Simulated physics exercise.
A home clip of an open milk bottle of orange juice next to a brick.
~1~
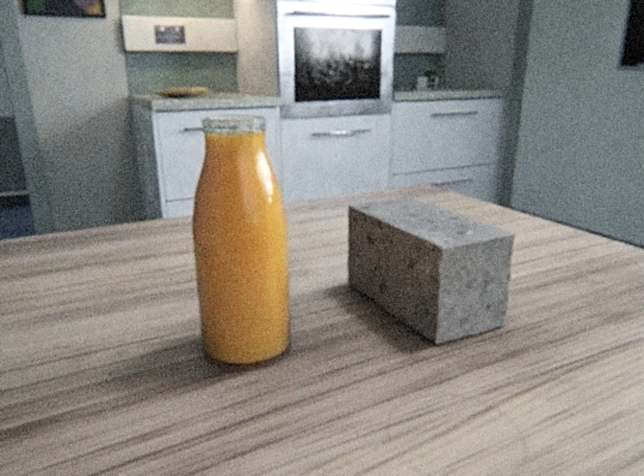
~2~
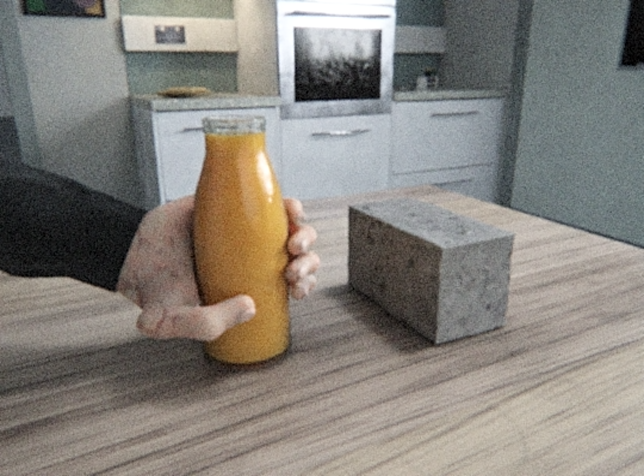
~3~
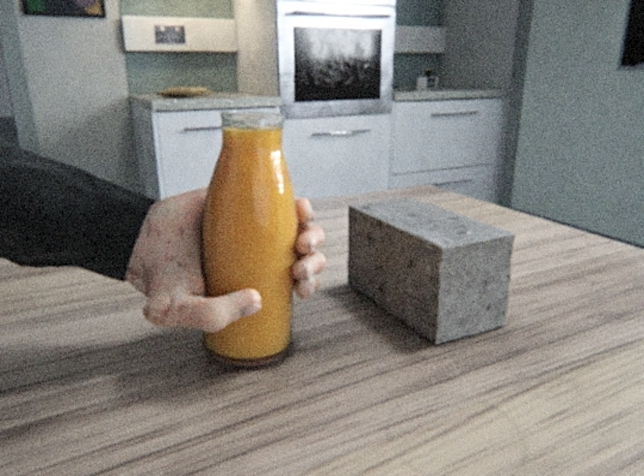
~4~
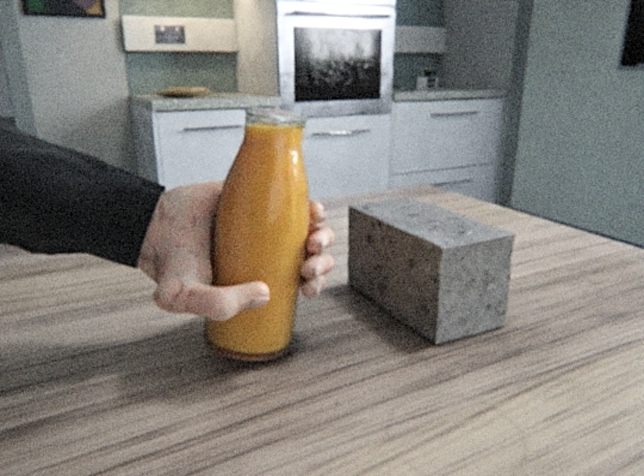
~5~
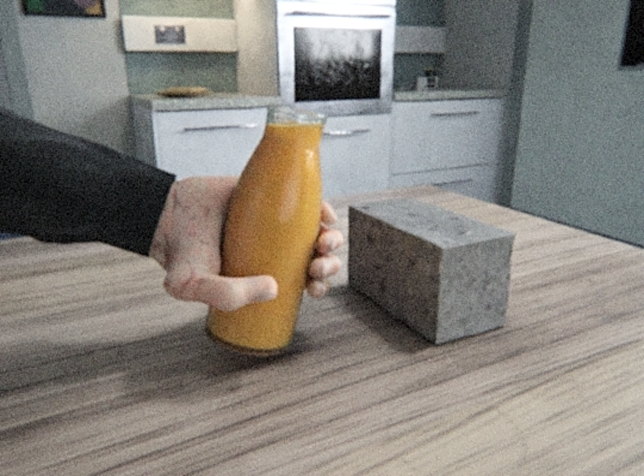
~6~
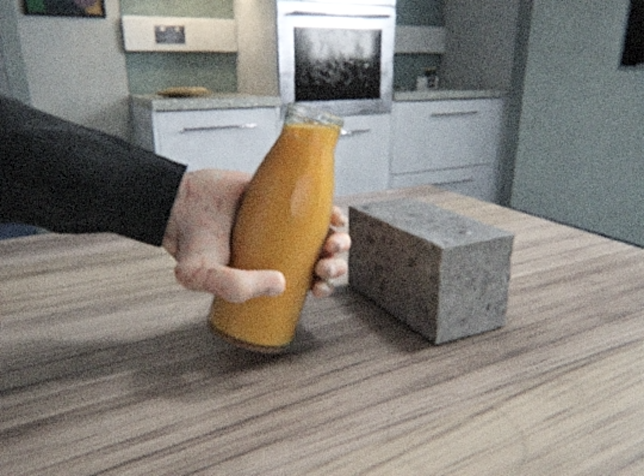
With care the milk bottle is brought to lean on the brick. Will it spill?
It spills.
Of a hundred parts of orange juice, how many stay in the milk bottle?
Roughly 95 per cent.
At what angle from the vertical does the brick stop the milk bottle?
At 50° or so.
A moment on, the milk bottle leans by about 35°; all is still inside.
Further on, the milk bottle leans by about 45°; a puddle lies under it; nearly all of the orange juice is inside.
When it is over, the milk bottle leans by about 50°, against the brick; a puddle lies under it; nearly all of the orange juice is inside.
